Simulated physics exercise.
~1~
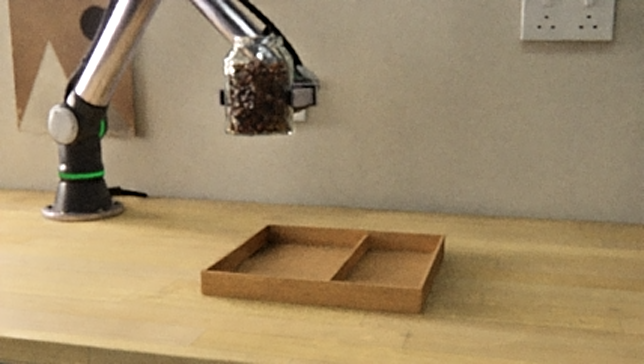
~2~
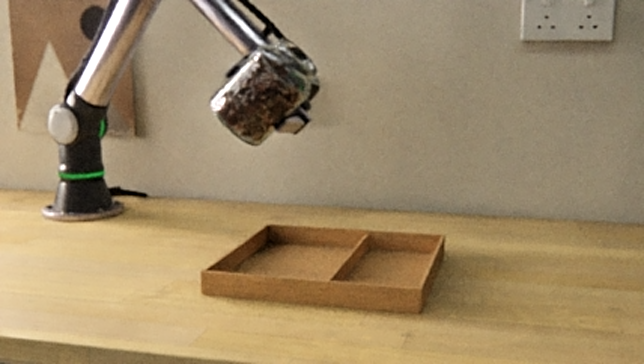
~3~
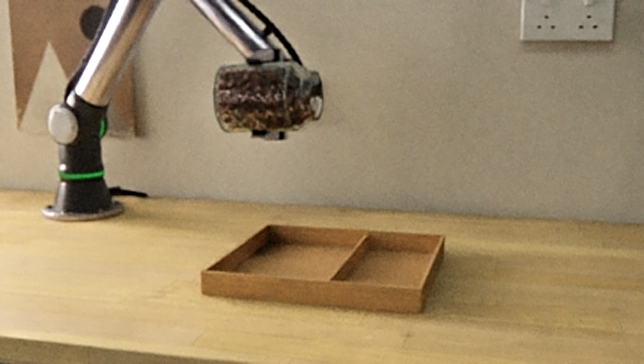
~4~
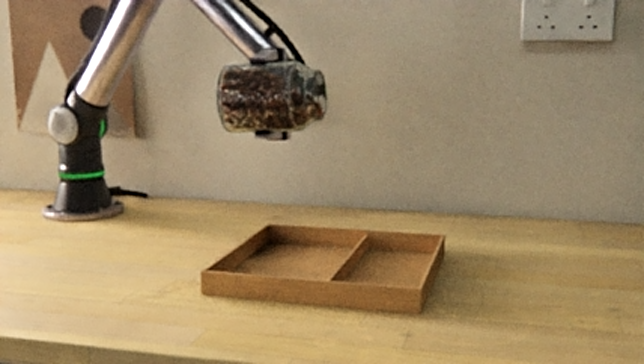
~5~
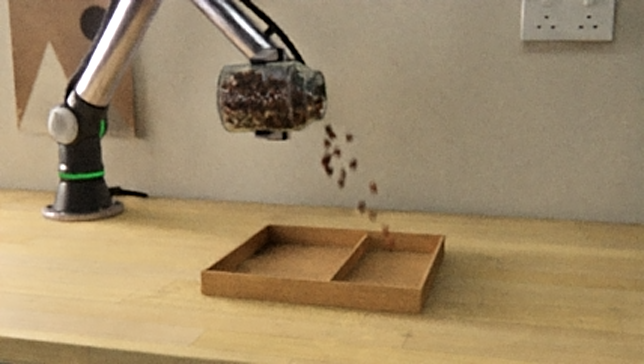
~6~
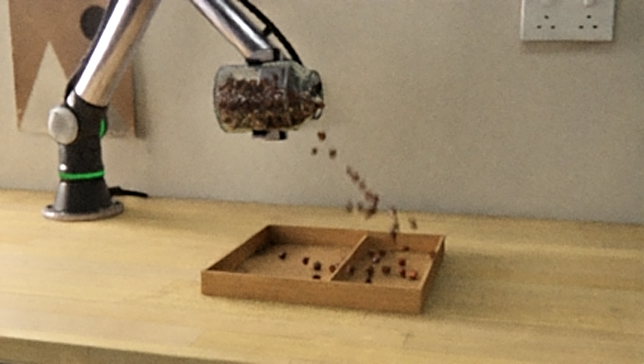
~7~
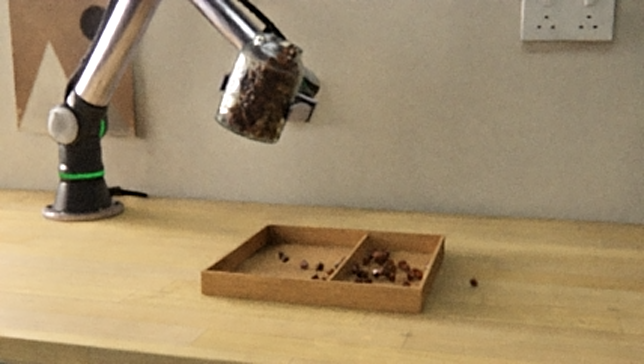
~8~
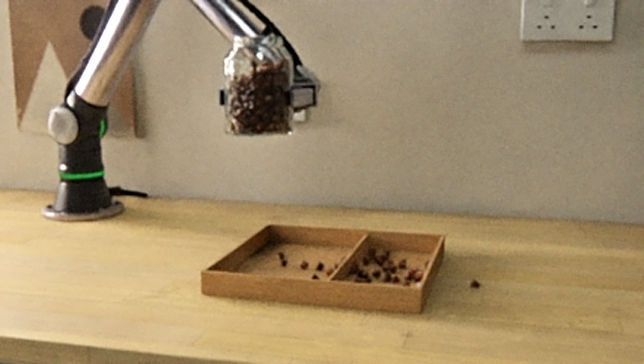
In this clip, a robot arm tips a clear jar of brown pellets onto its side above a divided wooden tray, spilling some mostly into the right compartment, then rights the still largely full jar, leaving one stray piece on the table.
